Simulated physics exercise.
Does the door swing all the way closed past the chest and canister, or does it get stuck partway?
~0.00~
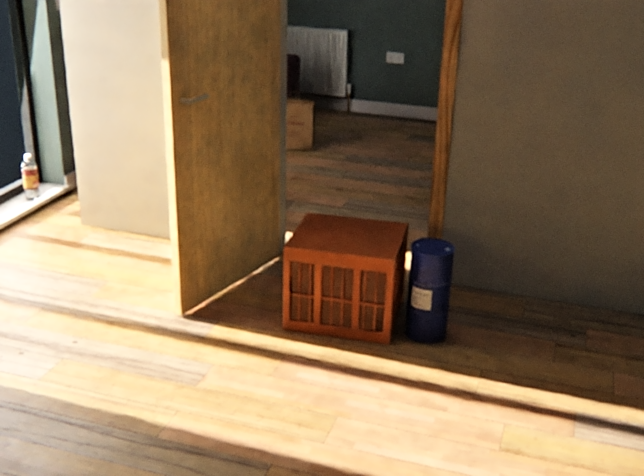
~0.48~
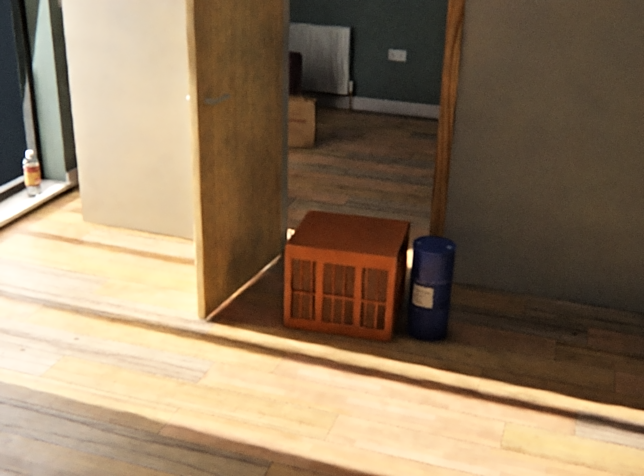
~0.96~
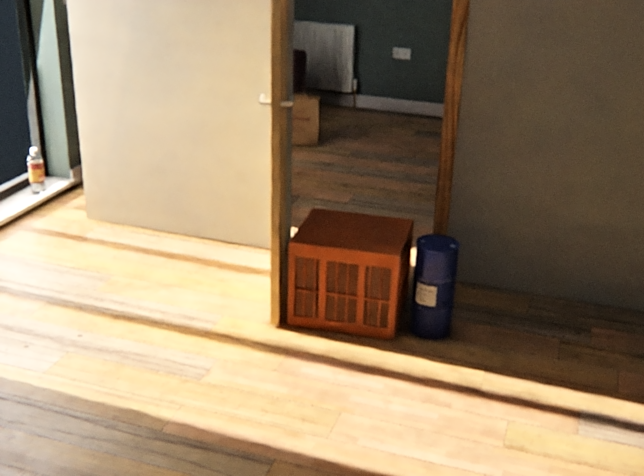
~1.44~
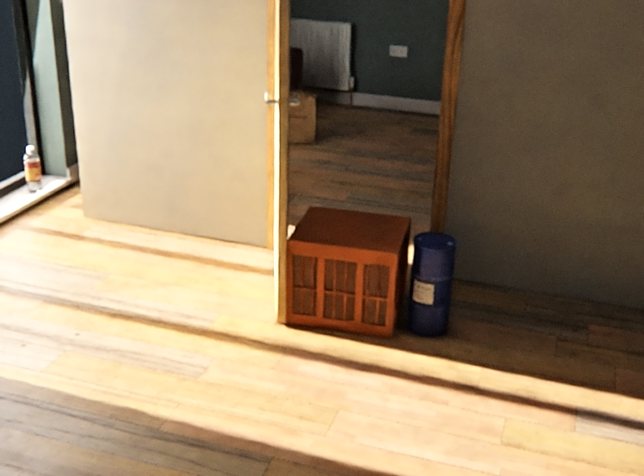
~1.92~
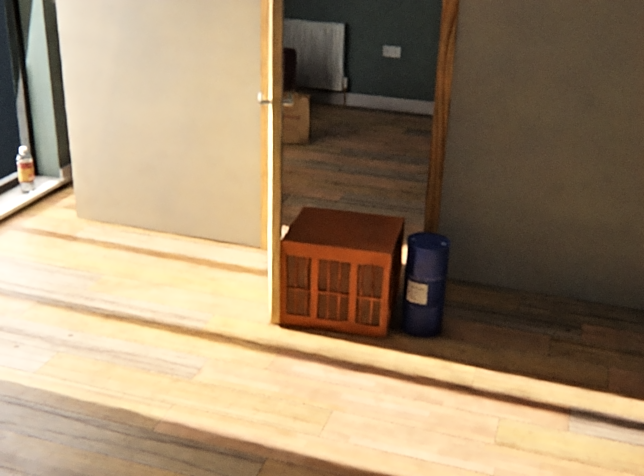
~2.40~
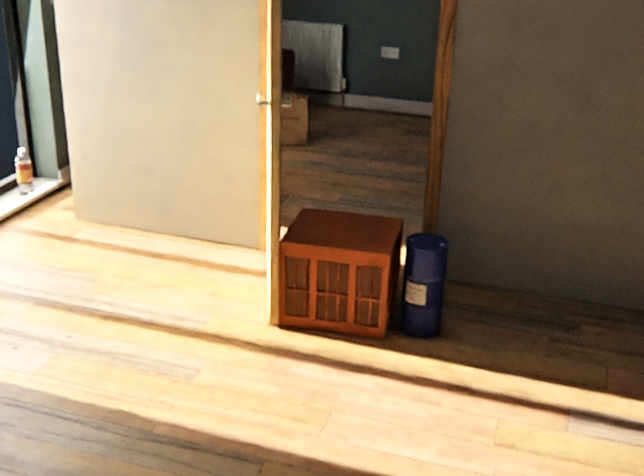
It gets stuck partway. The door comes up against the orange chest and stays open, while the chest and the blue canister remain where they are.
A wooden door swings right and stops against an orange chest beside a blue canister.
